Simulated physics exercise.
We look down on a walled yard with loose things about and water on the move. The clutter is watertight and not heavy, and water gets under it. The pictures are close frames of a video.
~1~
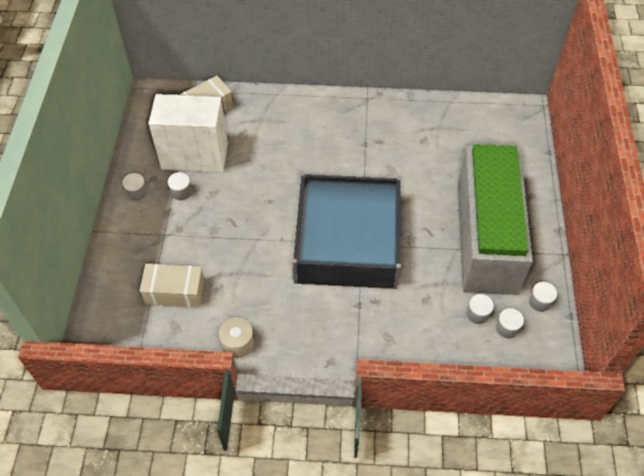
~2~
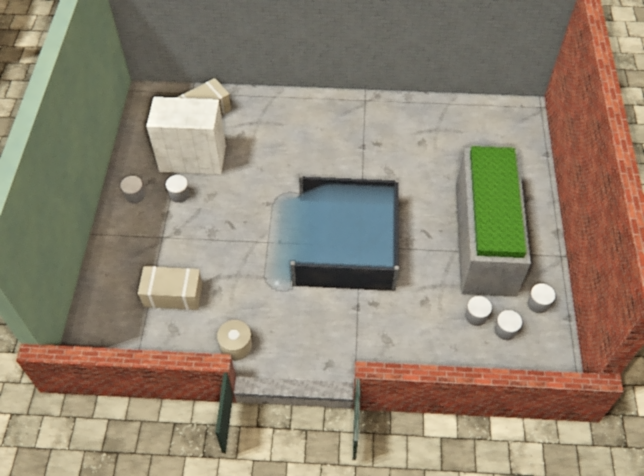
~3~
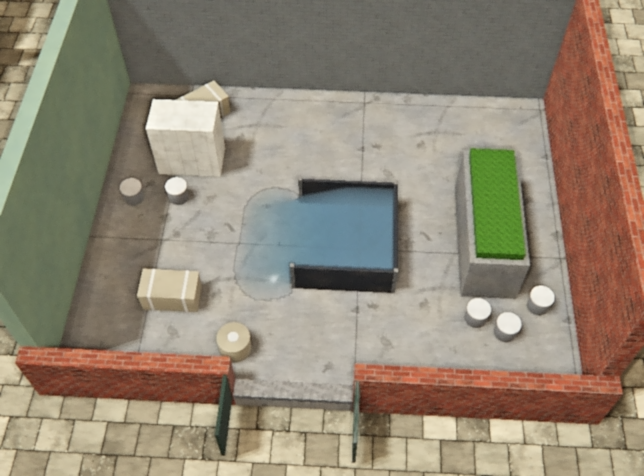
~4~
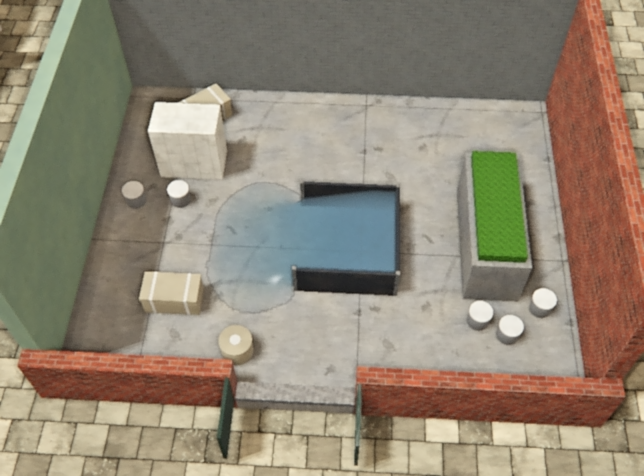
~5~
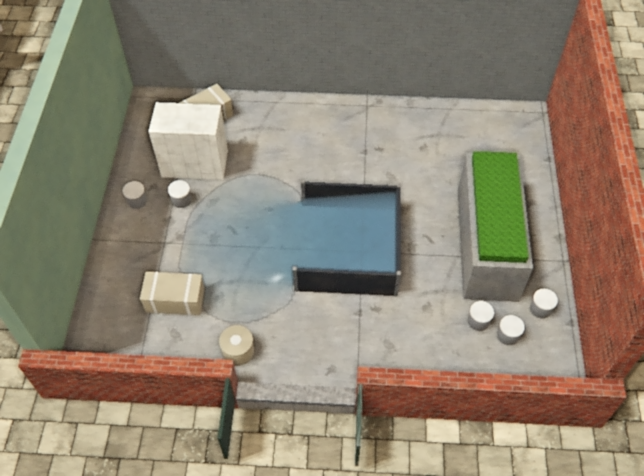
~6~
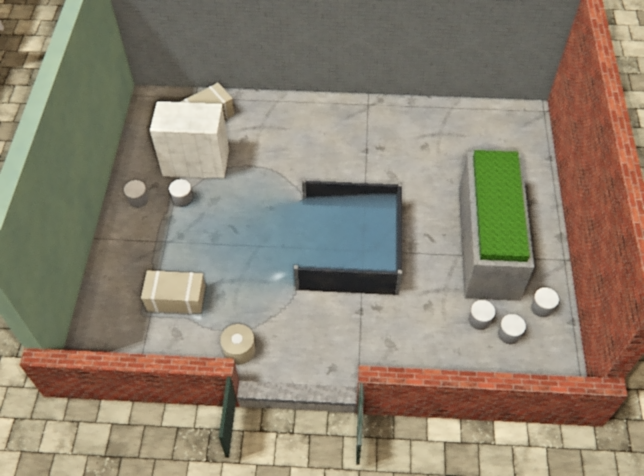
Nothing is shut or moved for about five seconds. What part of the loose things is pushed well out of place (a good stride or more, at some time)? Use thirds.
That comes to from one to two thirds.
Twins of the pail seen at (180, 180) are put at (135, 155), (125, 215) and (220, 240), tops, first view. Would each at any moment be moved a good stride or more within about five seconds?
In turn: That far or more, yes, moved that far.
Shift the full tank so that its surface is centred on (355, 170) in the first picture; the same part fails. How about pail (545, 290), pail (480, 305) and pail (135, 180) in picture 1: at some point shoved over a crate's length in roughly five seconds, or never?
In turn: Short of that, short of that, pushed that far.
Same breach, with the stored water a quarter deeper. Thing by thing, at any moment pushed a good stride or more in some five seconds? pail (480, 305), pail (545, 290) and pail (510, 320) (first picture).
As listed: Not that far, less than that, under that.
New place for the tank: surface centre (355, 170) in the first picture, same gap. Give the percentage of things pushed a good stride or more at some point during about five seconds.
Some 60 per cent.
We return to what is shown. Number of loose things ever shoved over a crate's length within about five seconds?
I count 4.
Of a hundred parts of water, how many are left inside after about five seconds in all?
Near 98 in a hundred.
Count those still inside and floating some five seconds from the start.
1 of them.
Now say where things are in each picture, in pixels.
A pail at (545, 292) rests on the ground; a pail at (512, 319), on the bottom; 0 of 8 have shifted, in the first frame.
A pail at (543, 294) rests on the ground; a pail at (510, 321) rests on the ground; 0 of 8 have shifted, in the second frame.
A pail at (543, 296), on the bottom; a pail at (509, 323), on the bottom; 0 of 8 have shifted, in the third frame.
A pail at (545, 298), on the bottom; a pail at (511, 325) rests on the ground; 0 of 8 have shifted, in the fourth frame.
A pail at (546, 299) rests on the ground; a pail at (512, 326) rests on the ground; 0 of 8 have shifted, in the fifth frame.
A pail at (547, 298), on the bottom; a pail at (513, 325) rests on the ground; 0 of 8 have shifted, in the sixth frame.
A moment on, 0 of 8 are well off their spots; 0 afloat.
Next, 2 of 8 are well off their spots; 3 afloat.
Later, 3 of 8 are well off their spots; 1 afloat.
In the end, 4 of 8 are well off their spots, and 4 have been at some point; 1 afloat.
